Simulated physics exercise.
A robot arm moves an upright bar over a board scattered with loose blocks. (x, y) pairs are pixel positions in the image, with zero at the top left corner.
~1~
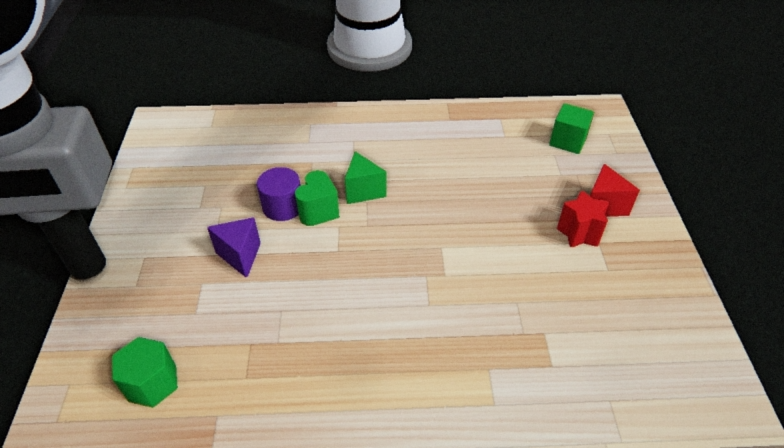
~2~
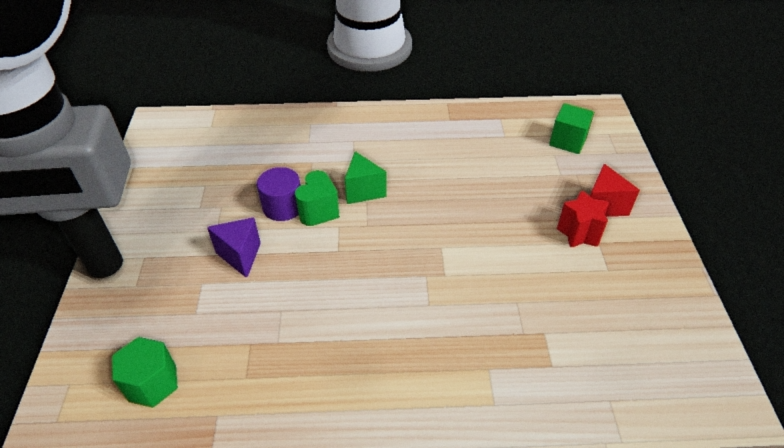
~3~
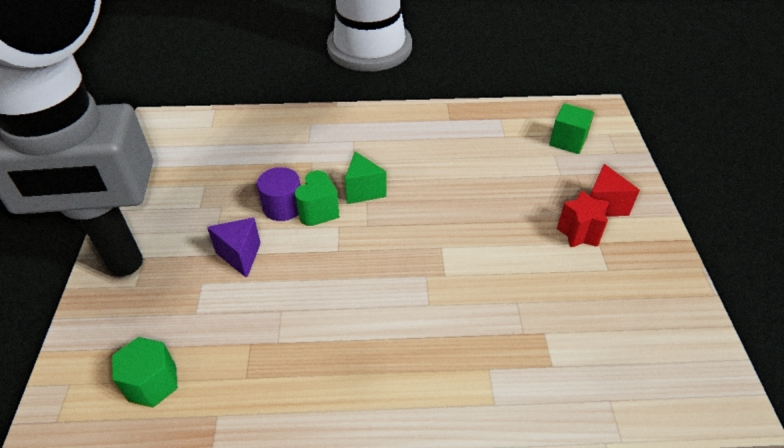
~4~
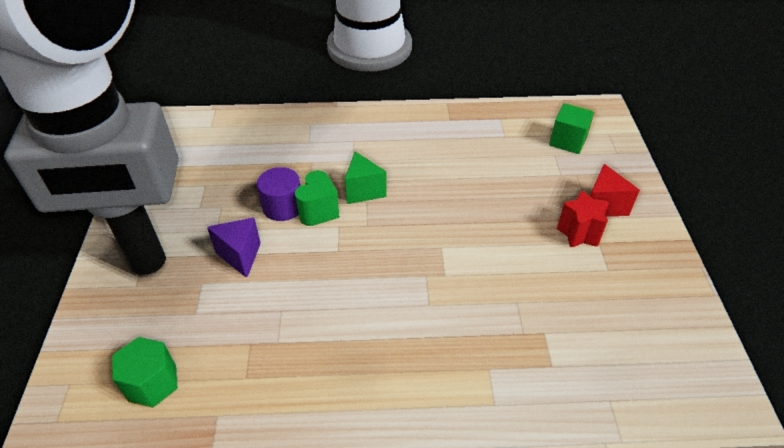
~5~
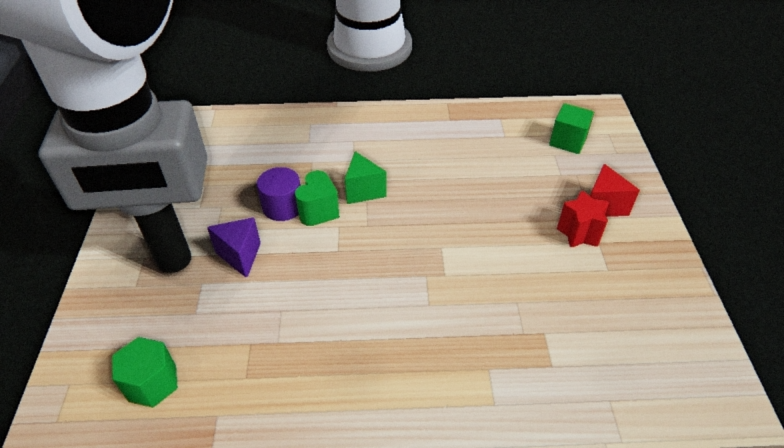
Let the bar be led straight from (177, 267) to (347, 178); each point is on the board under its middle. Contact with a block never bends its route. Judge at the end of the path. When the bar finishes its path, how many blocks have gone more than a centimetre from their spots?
I think three or more will be displaced.
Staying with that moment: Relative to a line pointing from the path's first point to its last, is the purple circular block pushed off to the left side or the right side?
It heads left.
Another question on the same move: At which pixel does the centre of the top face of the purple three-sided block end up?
In the picture, it is at (259, 225).
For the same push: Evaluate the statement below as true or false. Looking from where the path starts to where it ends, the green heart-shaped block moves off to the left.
False.
One third of the way, bar at (238, 229); purple three-sided block at (253, 227), turned 70° clockwise.
Two thirds of the way, bar at (295, 198); purple three-sided block at (259, 225), turned 95° clockwise; purple circular block at (309, 156); green heart-shaped block at (328, 184), turned 25° clockwise.
At the end, bar at (346, 171); purple three-sided block at (259, 225), turned 95° clockwise; purple circular block at (331, 132); green heart-shaped block at (347, 183), turned 70° clockwise; green three-sided block at (378, 167), turned 40° anticlockwise.
